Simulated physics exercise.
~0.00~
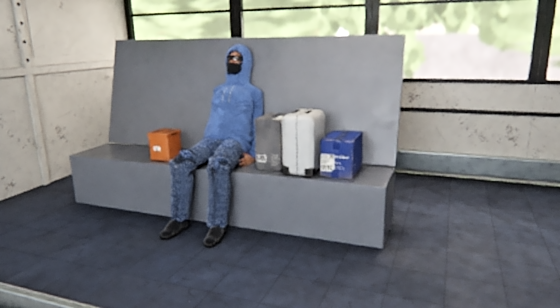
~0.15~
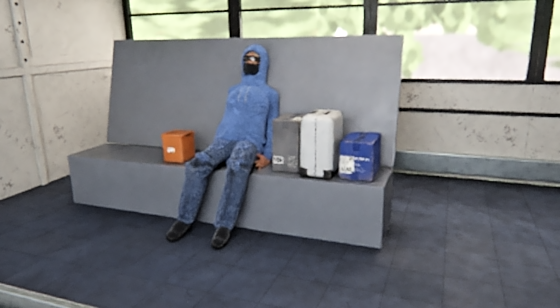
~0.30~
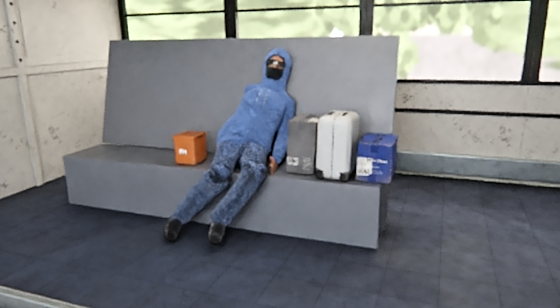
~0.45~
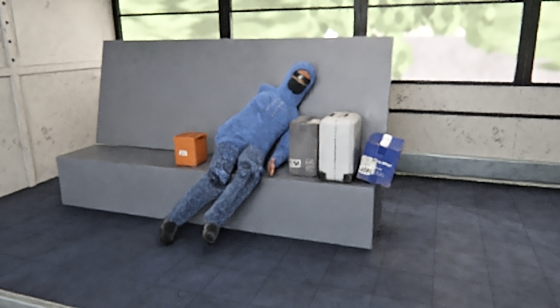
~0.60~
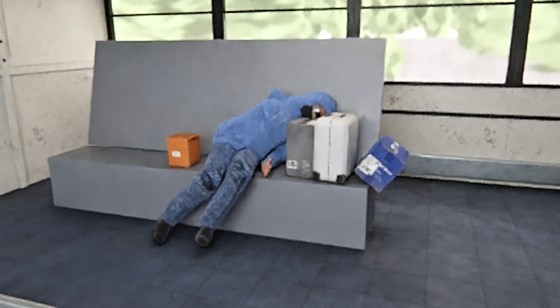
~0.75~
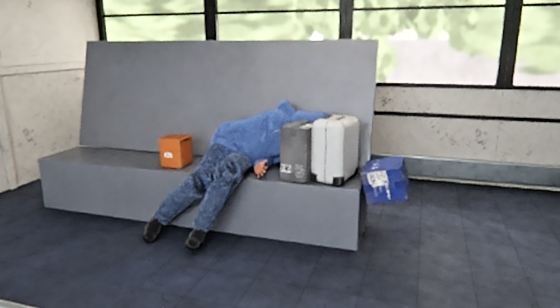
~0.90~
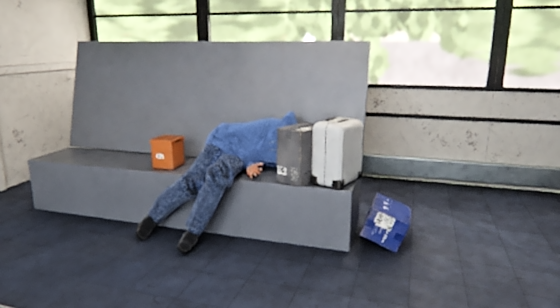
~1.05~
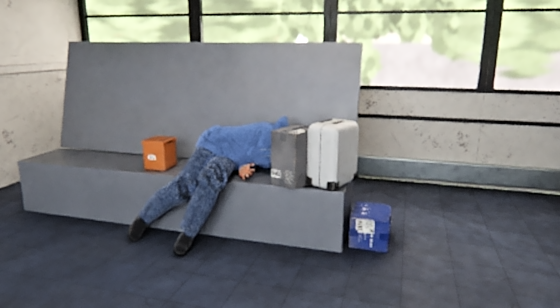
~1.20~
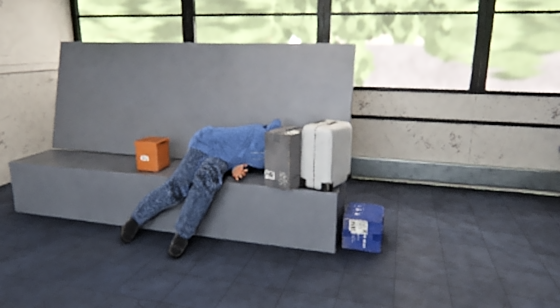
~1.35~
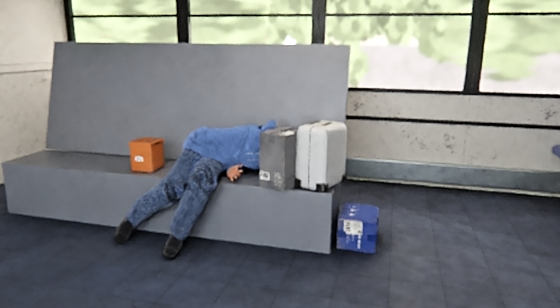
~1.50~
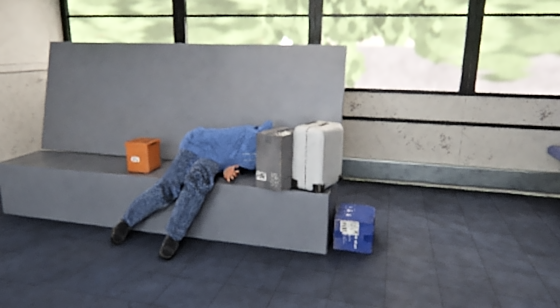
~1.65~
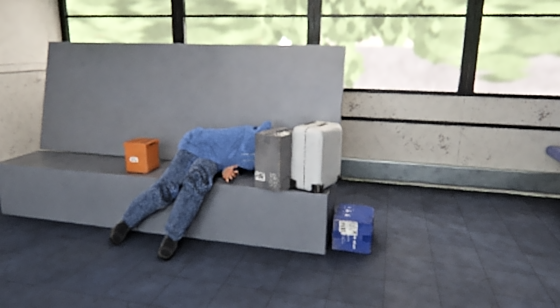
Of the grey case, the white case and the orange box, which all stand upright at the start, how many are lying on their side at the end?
None of them are lying on their side. The grey case, the white case and the orange box all still stand upright on the bench.
At first a hooded, masked figure in blue sits upright on a grey bench, with an orange box on the left and a grey case, a white case and a blue box on the right. Everything slides to the right along the seat, and the figure starts leaning that way. The blue box tips over the right end of the bench while the figure slumps sideways behind the grey case. The blue box then falls to the floor and settles on its side beside the bench. The figure stays slumped on the seat, and the other three pieces remain upright on it.
